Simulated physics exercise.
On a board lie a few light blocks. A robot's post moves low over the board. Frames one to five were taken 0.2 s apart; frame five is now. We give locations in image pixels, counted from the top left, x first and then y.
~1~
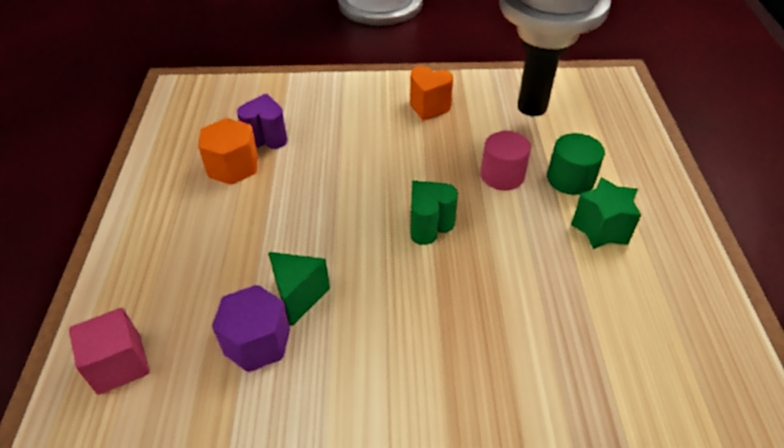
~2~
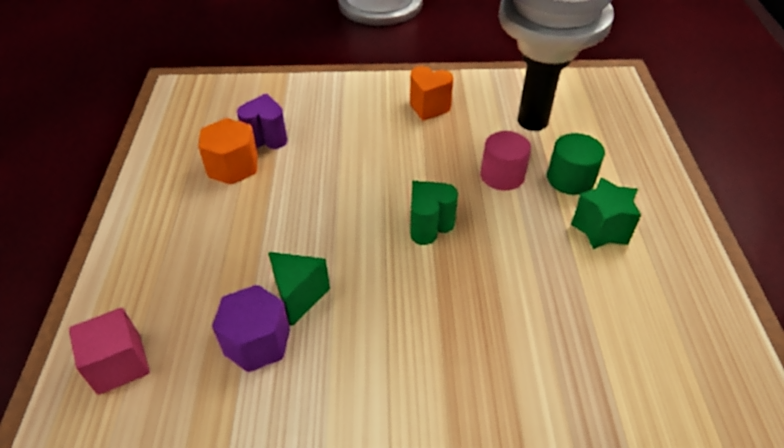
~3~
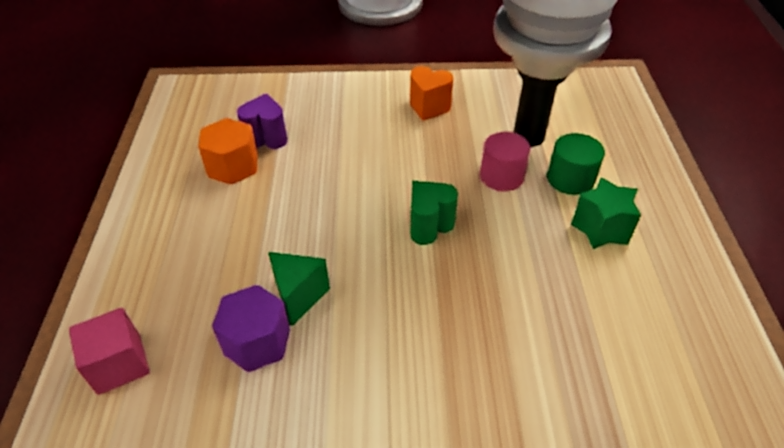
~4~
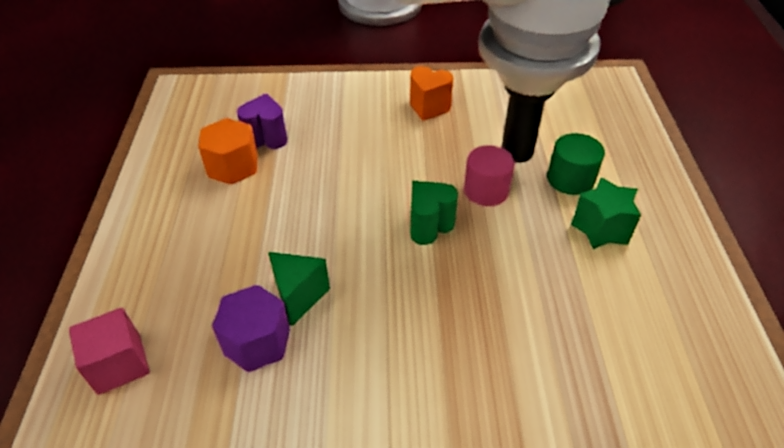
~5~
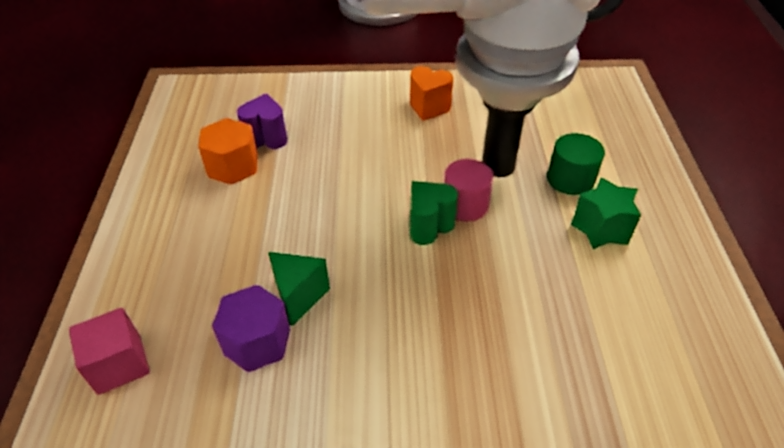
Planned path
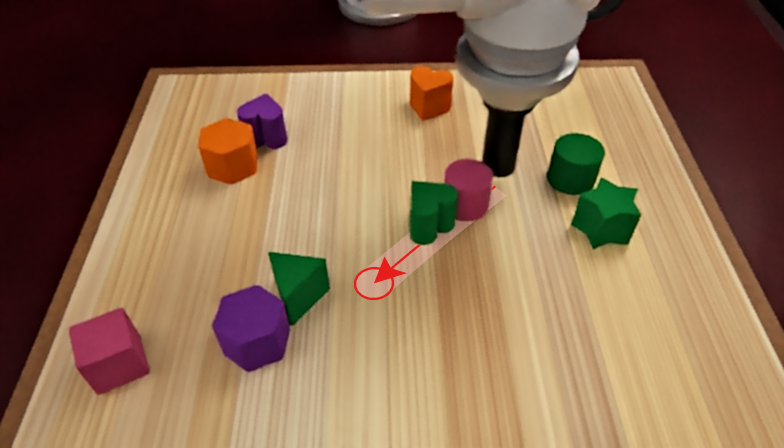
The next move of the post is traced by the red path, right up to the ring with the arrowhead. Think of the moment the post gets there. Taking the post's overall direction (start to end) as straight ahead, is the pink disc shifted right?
No, I don't think so.
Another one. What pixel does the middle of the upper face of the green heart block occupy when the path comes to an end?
The centre of its top will be at (335, 241).
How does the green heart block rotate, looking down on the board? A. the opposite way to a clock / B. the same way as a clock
B
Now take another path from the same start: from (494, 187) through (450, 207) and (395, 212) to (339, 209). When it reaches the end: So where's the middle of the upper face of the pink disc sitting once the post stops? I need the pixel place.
It will end up at (423, 213).
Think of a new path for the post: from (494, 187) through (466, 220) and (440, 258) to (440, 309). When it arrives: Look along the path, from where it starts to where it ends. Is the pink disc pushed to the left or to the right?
Gets pushed right.
Path on the board, straight from (494, 187) to (374, 283).
The first path, step by step. One third of the way, post (459, 196); green heart block (392, 223), turned 70° clockwise; pink disc (436, 211).
Two thirds of the way, post (417, 228); green heart block (362, 238), turned 95° clockwise; pink disc (407, 251).
At the end, post (373, 264); green three-sided block in place; green heart block (335, 241), turned 95° clockwise; pink disc (391, 290).
